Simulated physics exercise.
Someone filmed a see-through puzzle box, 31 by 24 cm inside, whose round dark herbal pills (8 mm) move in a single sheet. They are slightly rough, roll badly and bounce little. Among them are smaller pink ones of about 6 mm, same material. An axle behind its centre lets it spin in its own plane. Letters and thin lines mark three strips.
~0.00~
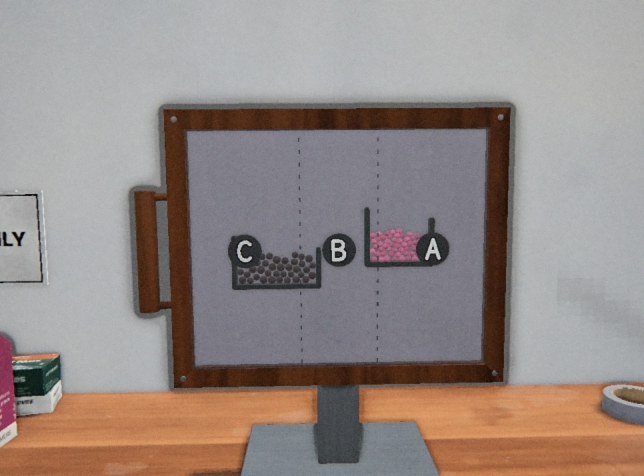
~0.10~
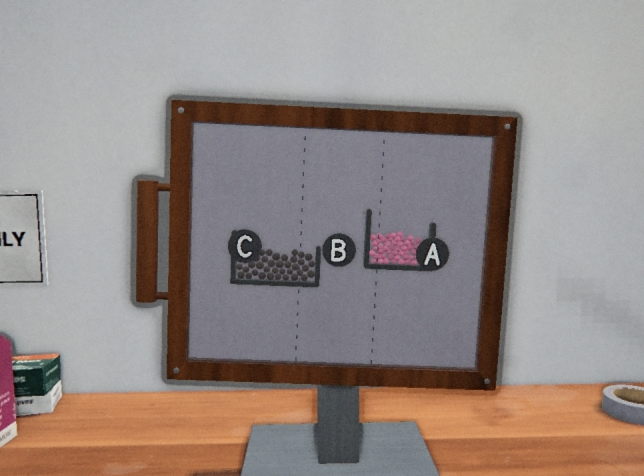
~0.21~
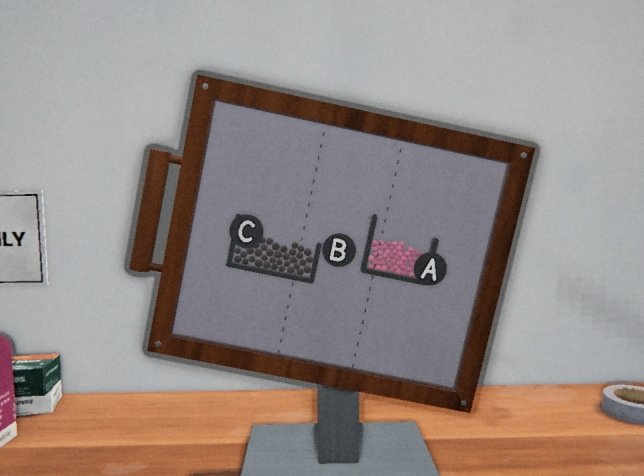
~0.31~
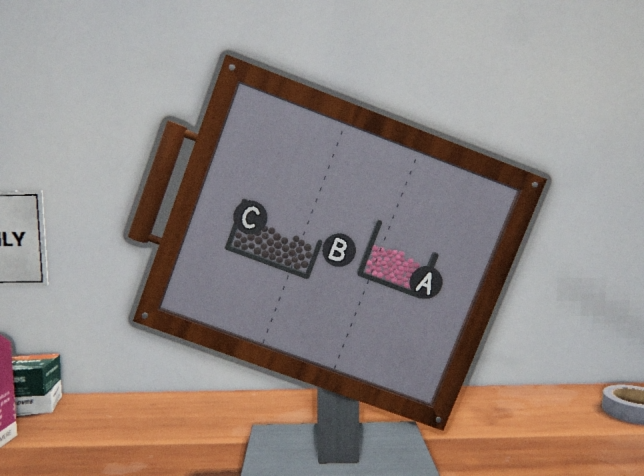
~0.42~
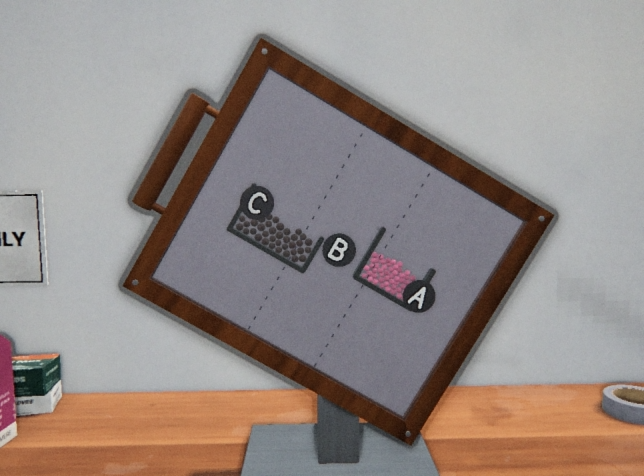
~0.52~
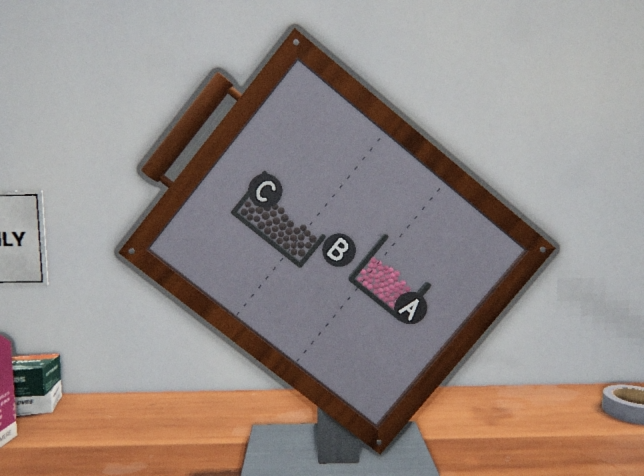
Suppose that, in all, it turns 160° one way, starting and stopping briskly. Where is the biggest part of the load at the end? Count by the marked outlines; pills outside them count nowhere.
A.
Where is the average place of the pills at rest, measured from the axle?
About 8 cm left and 13 cm below.
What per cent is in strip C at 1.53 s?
Some 0 per cent.
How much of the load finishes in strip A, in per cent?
Some 100 per cent.
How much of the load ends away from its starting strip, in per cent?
Some 45 per cent.
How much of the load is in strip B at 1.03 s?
About 20 per cent.
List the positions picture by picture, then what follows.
In the first frame, level; about 90 pills; load centre (348, 256); top pill (399, 231); A (433, 249), B (339, 250), C (245, 251).
In the second frame, turned 3° clockwise; load centre (347, 256); top pill (400, 234).
In the third frame, turned 12° clockwise; load centre (346, 258); top pill (240, 240); wall ends (239, 216) to (319, 245), (375, 216) to (435, 240).
In the fourth frame, turned 21° clockwise; load centre (345, 259); top pill (243, 225).
In the fifth frame, turned 31° clockwise; load centre (343, 260); top pill (248, 209).
In the sixth frame, turned 40° clockwise; load centre (342, 260); top pill (255, 196); A (411, 308), B (339, 250), C (265, 191).
By 1.03 s, it stands 84° clockwise; the pills' middle is in line with and 2 cm below the centre; A 55 %, B 20 %, C 25 %.
By 1.53 s, it stands 128° clockwise; the pills' middle is in line with and 13 cm below the centre; A 90 %, B 10 %.
By 1.96 s, it stands 160° clockwise; the pills' middle is 8 cm left of and 13 cm below the centre; A 100 %.
Settled by 2.4 s, it stands 160° clockwise; A 100 %, B 0 %, C 0 %.
